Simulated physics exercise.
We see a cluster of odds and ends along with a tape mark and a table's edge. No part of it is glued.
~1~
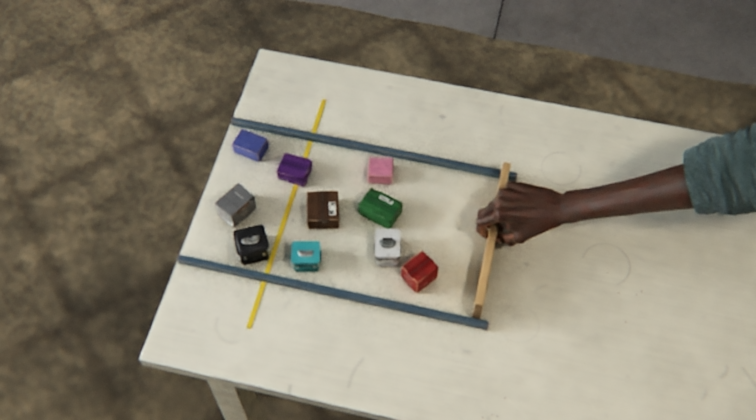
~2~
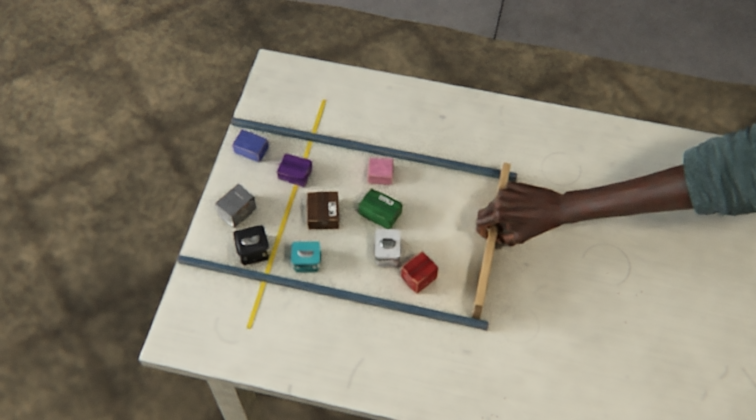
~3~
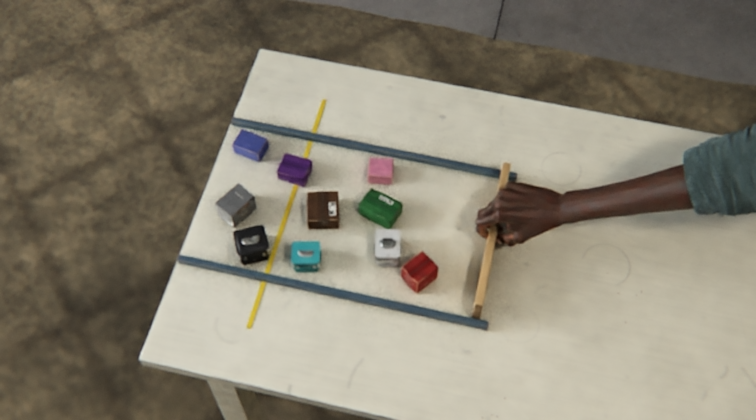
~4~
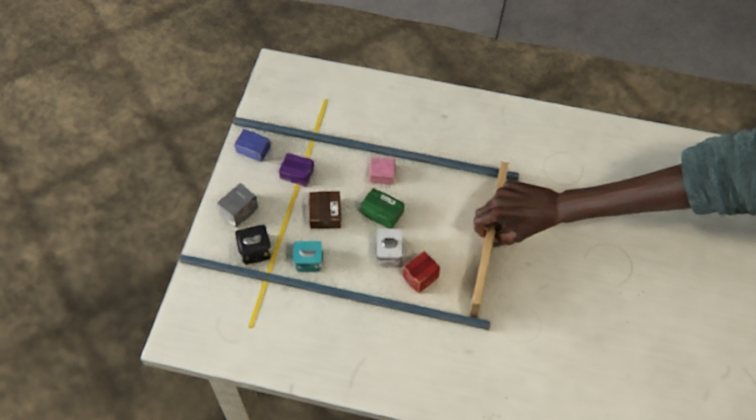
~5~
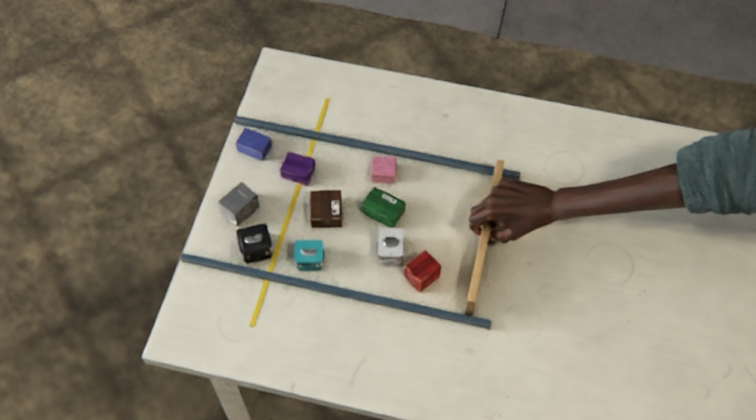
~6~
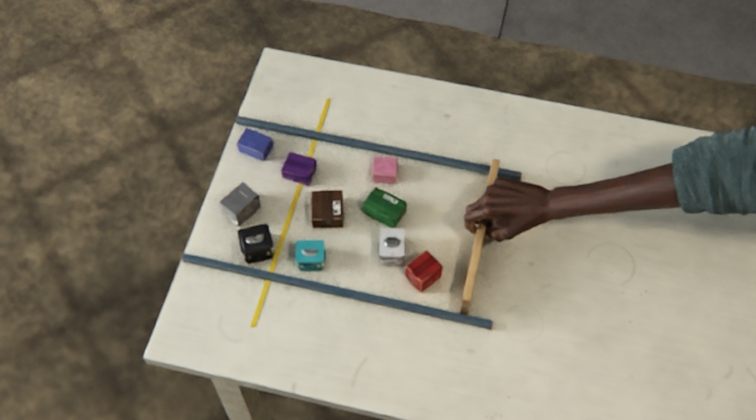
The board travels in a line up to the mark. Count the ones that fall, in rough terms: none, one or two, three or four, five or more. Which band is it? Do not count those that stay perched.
The band is none.
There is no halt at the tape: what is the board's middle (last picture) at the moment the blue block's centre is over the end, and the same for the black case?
Approx. (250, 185) / approx. (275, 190) for the other.
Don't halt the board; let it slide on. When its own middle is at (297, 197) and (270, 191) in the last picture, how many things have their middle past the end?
At the first spot the count is 0, and at the second it is 2.
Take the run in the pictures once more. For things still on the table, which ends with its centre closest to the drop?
The grey box.
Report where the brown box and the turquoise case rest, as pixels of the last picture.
You'll find the brown box at roughly (243, 193) and the turquoise case at roughly (241, 240).
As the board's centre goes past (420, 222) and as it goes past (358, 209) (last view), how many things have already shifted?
That makes 2 at the first spot and 6 at the second.
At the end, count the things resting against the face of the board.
4 end up touching it.
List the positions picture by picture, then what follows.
In the first picture, blue block (250, 146); grey box (236, 205); black case (252, 245); board (492, 239); tape (289, 206).
In the second picture, grey box (236, 206); pink block (381, 171).
In the third picture, black case (252, 245); board (492, 239).
In the fourth picture, blue block (252, 145); white case (389, 248).
In the fifth picture, grey box (239, 204); brown box (326, 209).
In the sixth picture, blue block (255, 144); grey box (240, 204); black case (256, 244); board (480, 235); tape (294, 204).
Soon after, none off yet; blue block at rest near (255, 144); grey box at rest near (240, 204); black case at rest near (256, 244).
After that, none off yet; blue block at rest near (255, 144); grey box moving near (232, 204); black case displaced about its own width near (237, 238).
In the end, the number that fall off is zero.
